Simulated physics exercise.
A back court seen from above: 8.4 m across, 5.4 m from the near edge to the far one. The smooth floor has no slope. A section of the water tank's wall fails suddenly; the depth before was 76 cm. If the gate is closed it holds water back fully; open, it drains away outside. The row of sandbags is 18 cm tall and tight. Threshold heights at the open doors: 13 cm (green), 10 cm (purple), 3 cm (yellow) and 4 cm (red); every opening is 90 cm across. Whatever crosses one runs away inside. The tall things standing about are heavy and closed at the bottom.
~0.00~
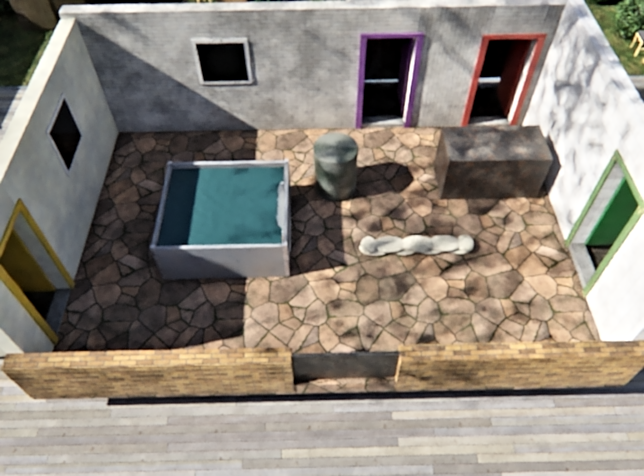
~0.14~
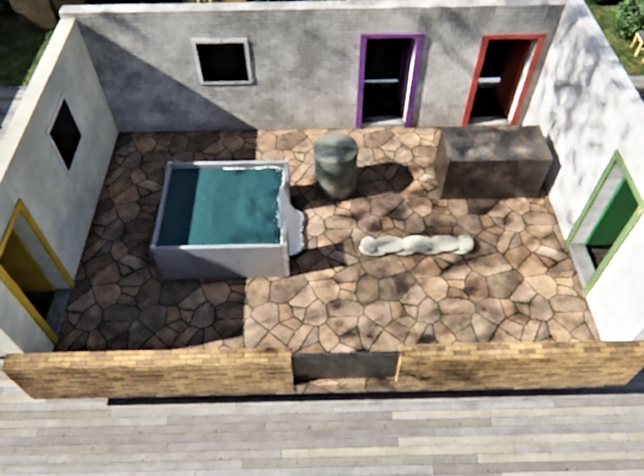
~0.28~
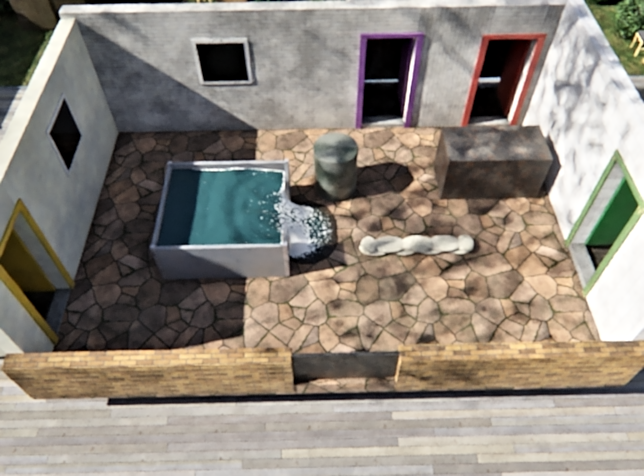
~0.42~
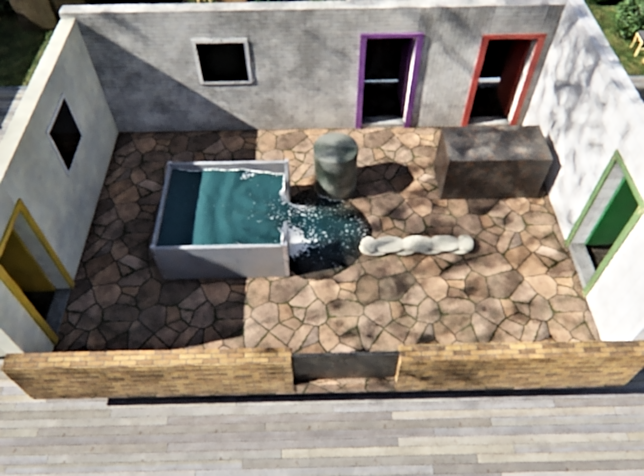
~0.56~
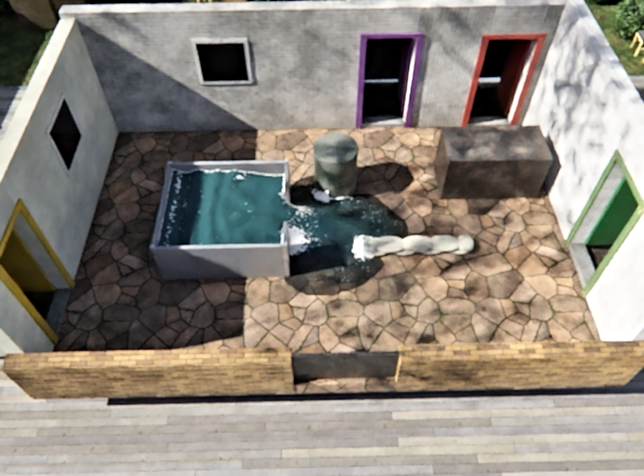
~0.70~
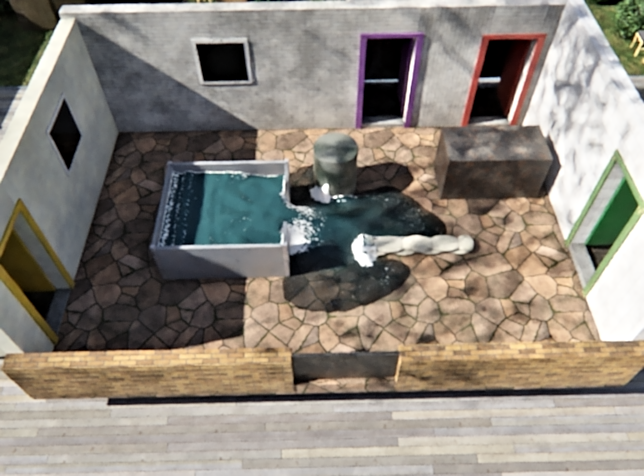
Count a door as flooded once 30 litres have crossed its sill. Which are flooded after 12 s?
The water let in: At the green door it stays under the limit; at the purple door it does not reach the limit; at the yellow door it goes over the limit; at the red door it passes the limit.
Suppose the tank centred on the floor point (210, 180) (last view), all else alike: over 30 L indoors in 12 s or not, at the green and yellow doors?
Then: Green under, yellow below.
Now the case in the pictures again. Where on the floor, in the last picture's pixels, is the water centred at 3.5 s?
Around (359, 239).
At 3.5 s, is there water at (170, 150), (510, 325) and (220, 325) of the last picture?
In that order: Dry, flooded, dry.
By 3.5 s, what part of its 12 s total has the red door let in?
Some 15 per cent by then.
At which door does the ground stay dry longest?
It is the yellow one.
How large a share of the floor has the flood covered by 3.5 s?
About 50 per cent.
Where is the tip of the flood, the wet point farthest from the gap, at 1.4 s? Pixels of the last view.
At about (543, 202).
After 1.4 s water covers 30 % of the floor and is deepest (35 cm) near (301, 229); green door not reached, purple door not reached, yellow door not reached, red door not reached.
After 2.2 s water covers 40 % of the floor and is deepest (40 cm) near (548, 216); green door 9 cm at the sill, 0 L in, purple door 4 cm at the sill, 0 L in, yellow door not reached, red door not reached.
After 3.5 s water covers 50 % of the floor and is deepest (30 cm) near (549, 353); green door 13 cm at the sill, 2 L in, purple door 9 cm at the sill, 1 L in, yellow door not reached, red door 13 cm at the sill, 19 L in.
After 7.0 s water covers 75 % of the floor and is deepest (16 cm) near (551, 224); green door 9 cm at the sill, 4 L in, purple door 9 cm at the sill, 2 L in, yellow door not reached, red door 9 cm at the sill, 109 L in.
After 12.0 s water covers 95 % of the floor and is deepest (10 cm) near (171, 224); green door 8 cm at the sill, 4 L in, purple door 6 cm at the sill, 2 L in, yellow door 9 cm at the sill, 72 L in, red door 8 cm at the sill, 154 L in.
